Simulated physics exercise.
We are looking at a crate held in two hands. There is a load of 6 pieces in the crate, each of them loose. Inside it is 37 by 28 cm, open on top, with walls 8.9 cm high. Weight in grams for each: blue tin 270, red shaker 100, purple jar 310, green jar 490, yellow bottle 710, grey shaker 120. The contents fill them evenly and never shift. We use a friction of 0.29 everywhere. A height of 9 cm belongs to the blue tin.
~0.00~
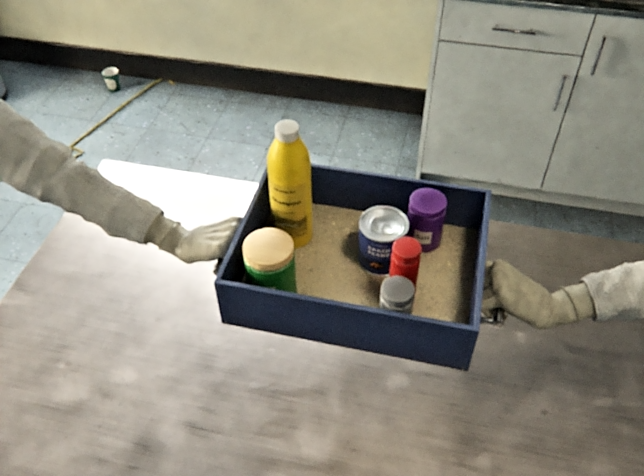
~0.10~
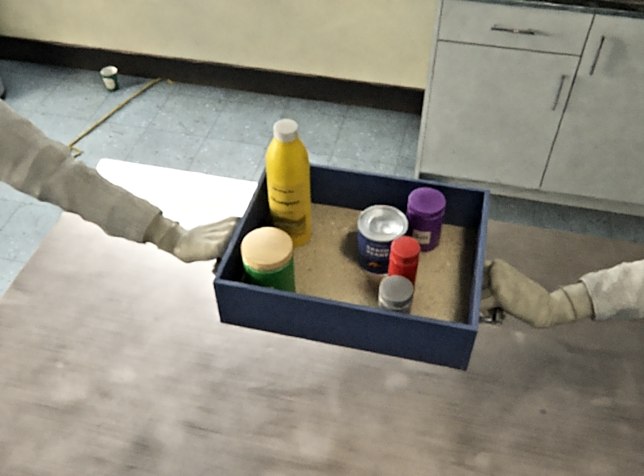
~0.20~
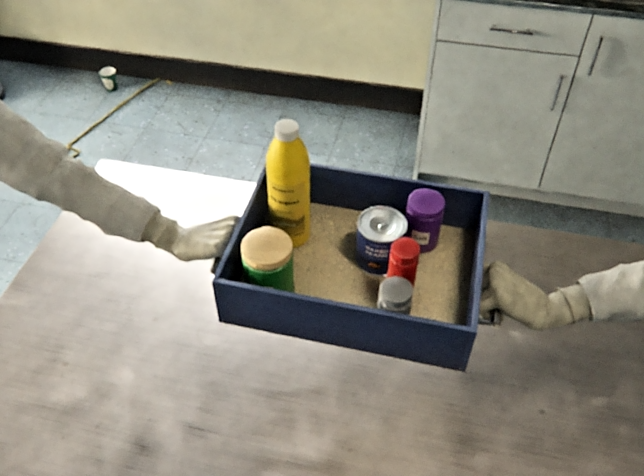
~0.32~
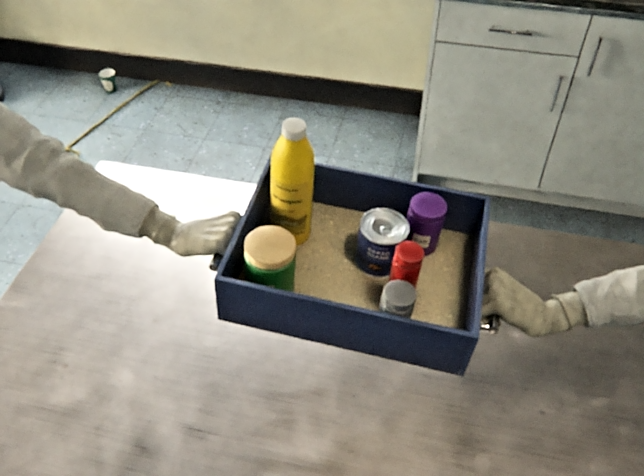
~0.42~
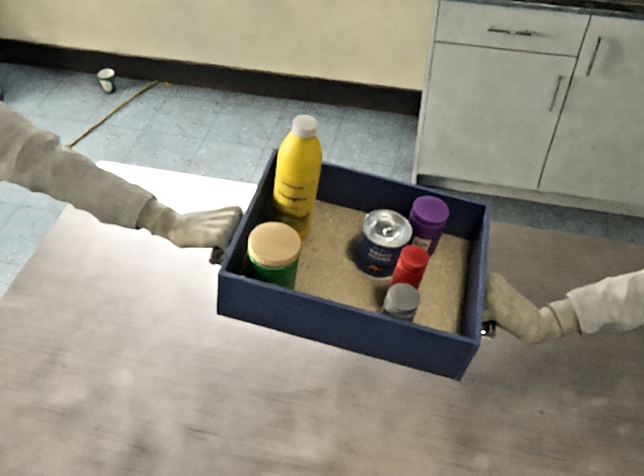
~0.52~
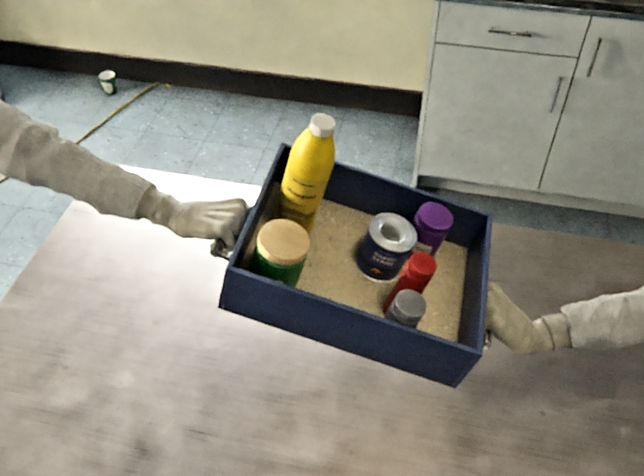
The footage shows two hands holding a blue open crate with a yellow bottle, a green jar and other small containers, level at first, then tilting it gradually so its right side dips lower while the items lean with it.
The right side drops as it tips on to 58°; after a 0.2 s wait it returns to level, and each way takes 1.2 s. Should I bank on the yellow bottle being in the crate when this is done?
No, it won't be there.
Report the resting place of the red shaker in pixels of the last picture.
I'd put it at around (458, 296).
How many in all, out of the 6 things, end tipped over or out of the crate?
The count comes out at 1.
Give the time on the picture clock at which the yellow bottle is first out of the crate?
Answer: Near 1.3 s.
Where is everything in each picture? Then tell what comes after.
The first picture shows crate level; yellow bottle (290, 185); blue tin (382, 242).
The second picture shows crate level; purple jar (424, 220); green jar (269, 270).
The third picture shows tip 1°, right side down; grey shaker (394, 311); blue tin (380, 242).
The fourth picture shows tip 4°, right side down; red shaker (403, 280); purple jar (424, 224).
The fifth picture shows tip 8°, right side down; green jar (272, 265); grey shaker (396, 317).
The sixth picture shows tip 14°, right side down; yellow bottle (306, 177); blue tin (385, 248).
Around 0.92 s, tip 46°, right side down; yellow bottle shifted 11 cm near (412, 217); blue tin shifted 12 cm; green jar shifted 11 cm.
Around 1.82 s, tip 50°, right side down; yellow bottle now out of the crate; green jar shifted 23 cm; blue tin shifted 12 cm.
Finally (3.2 s), out of the crate, yellow bottle; not toppled but over 5 cm from the start, blue tin, red shaker, purple jar, green jar and grey shaker. In the last view, yellow bottle near (578, 394).
